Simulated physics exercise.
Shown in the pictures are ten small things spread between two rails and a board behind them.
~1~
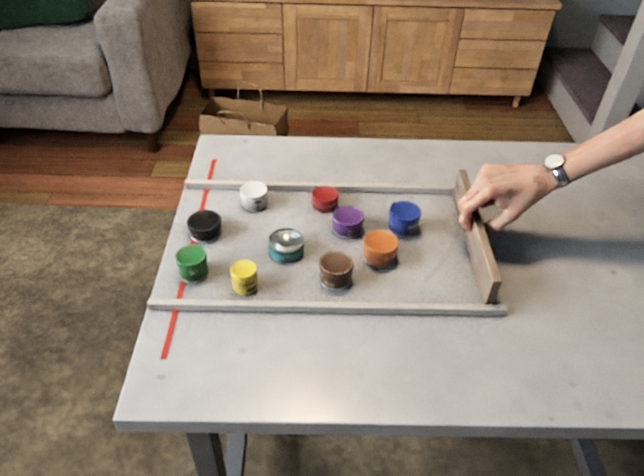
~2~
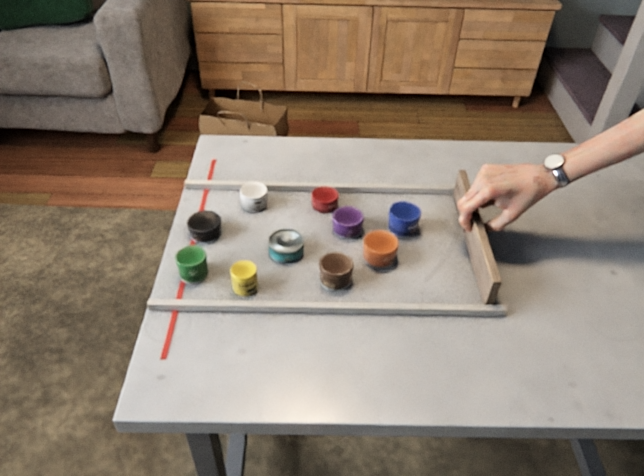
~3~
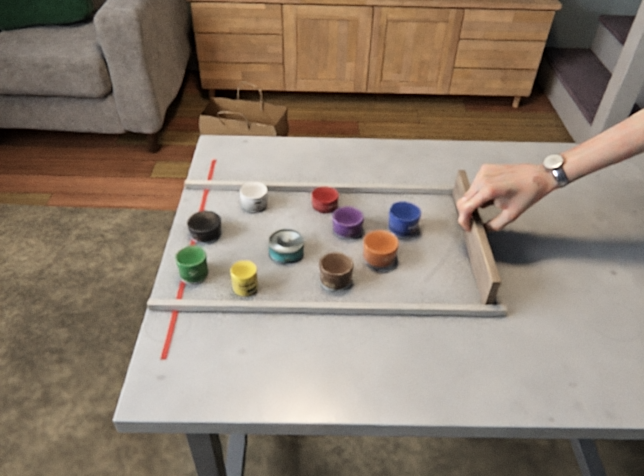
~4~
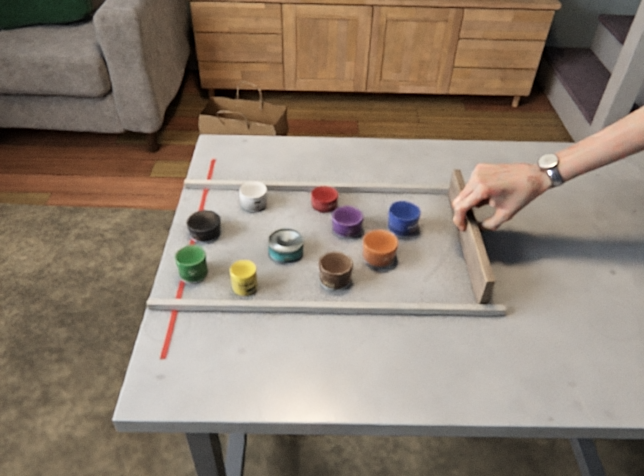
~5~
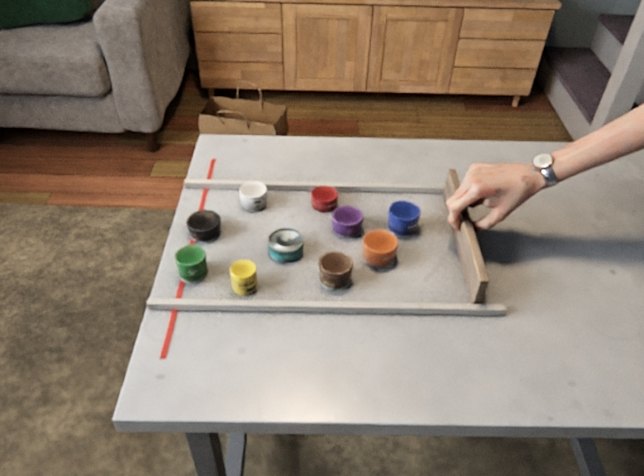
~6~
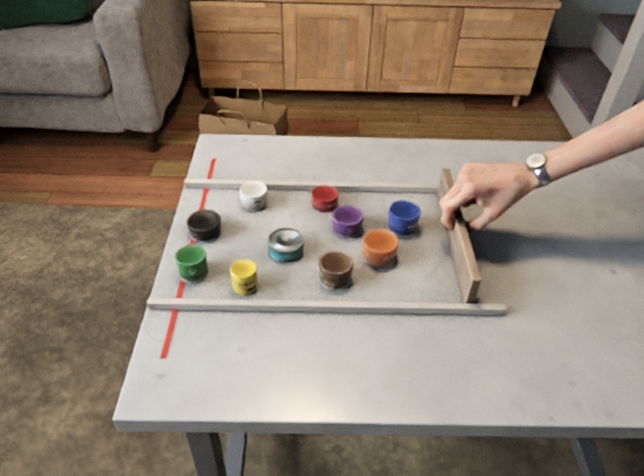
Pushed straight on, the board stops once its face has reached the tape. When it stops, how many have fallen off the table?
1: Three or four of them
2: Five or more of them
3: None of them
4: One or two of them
The answer is 2.
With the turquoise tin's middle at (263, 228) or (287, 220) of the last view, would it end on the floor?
In turn it goes down, then goes down.
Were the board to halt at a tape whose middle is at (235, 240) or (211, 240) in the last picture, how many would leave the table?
Floor count: 1; 4.
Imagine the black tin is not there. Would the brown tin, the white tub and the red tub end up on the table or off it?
Brown tin: Still there. White tub: Over the edge. Red tub: Still there.
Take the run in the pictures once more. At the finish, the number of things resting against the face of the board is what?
The count is 5.
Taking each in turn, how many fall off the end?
5.
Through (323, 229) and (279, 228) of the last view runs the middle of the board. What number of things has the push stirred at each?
6 and 9.
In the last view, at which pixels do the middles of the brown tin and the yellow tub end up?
First (167, 264), then (165, 285).
Soon after, none off yet; green tin at rest near (192, 264); black tin at rest near (205, 226); white tub at rest near (254, 196).
Then, none off yet; green tin at rest near (192, 264); black tin at rest near (202, 226); white tub moved a little near (243, 196).
By the end, the number that fall off is five or more; fallen, purple pot, turquoise tin, white tub, black tin and green tin.
